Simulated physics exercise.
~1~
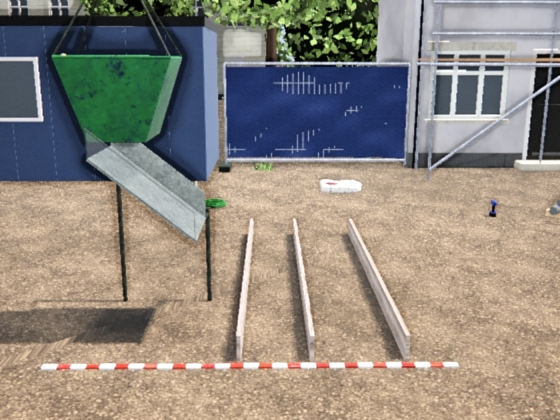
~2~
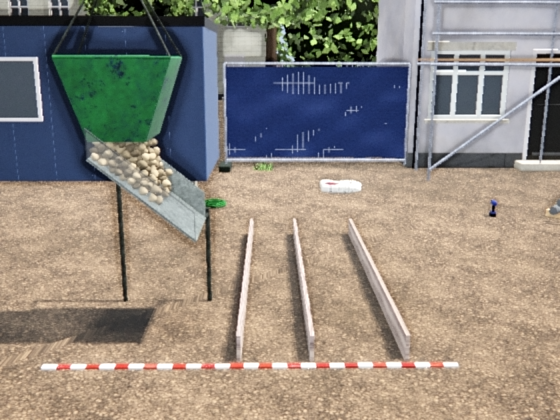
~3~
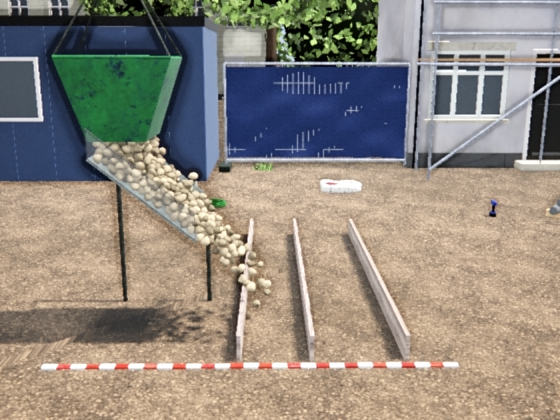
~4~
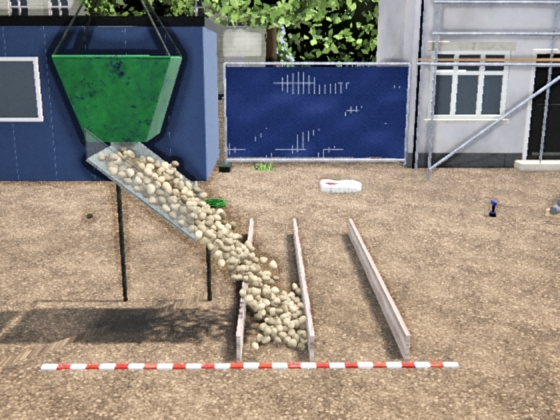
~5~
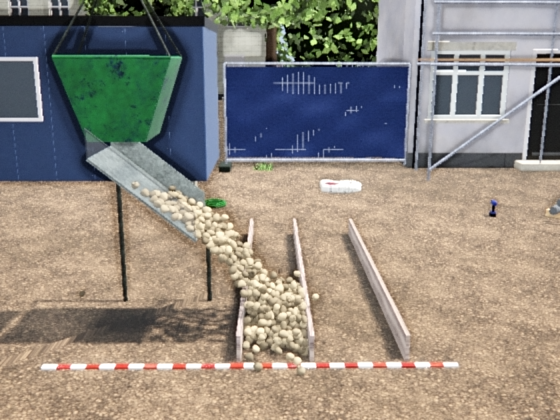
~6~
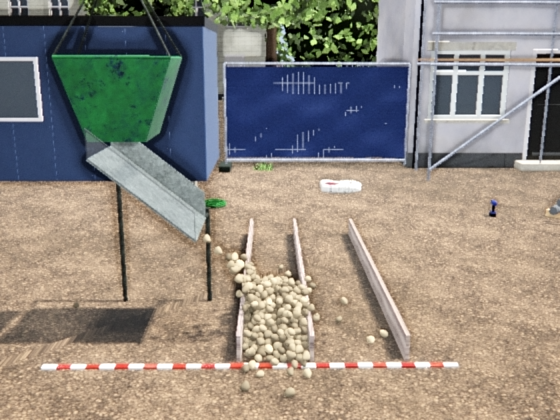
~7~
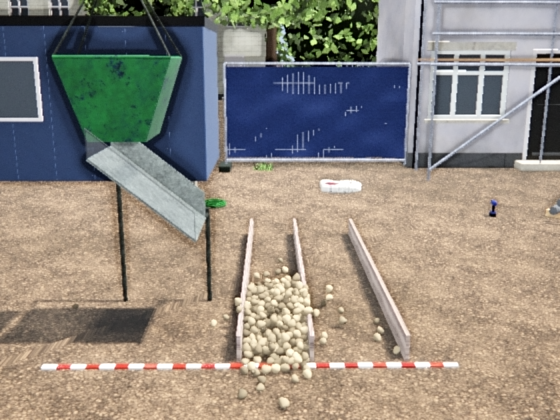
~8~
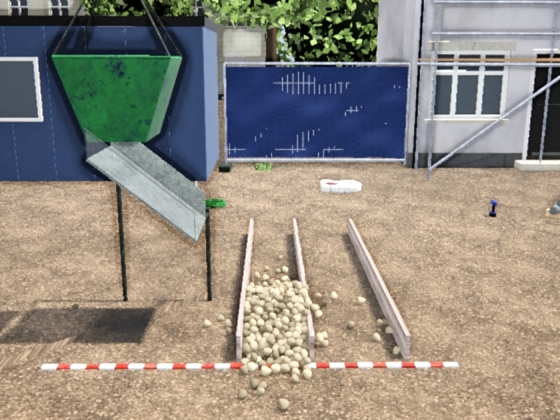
On a sandy building yard, a green hopper hangs above a sloping steel chute, with three boards laid out on the ground behind a red and white striped staff. Pale rounded stones drop from the hopper onto the steel and slide down to the right. They pour off its lower end and tumble into the left bay between the boards, piling up as the hopper and then the chute empty. A few stragglers roll beyond the boards and past the staff. At the end, nearly all the stones lie heaped in the left bay, with a few scattered in the right one.
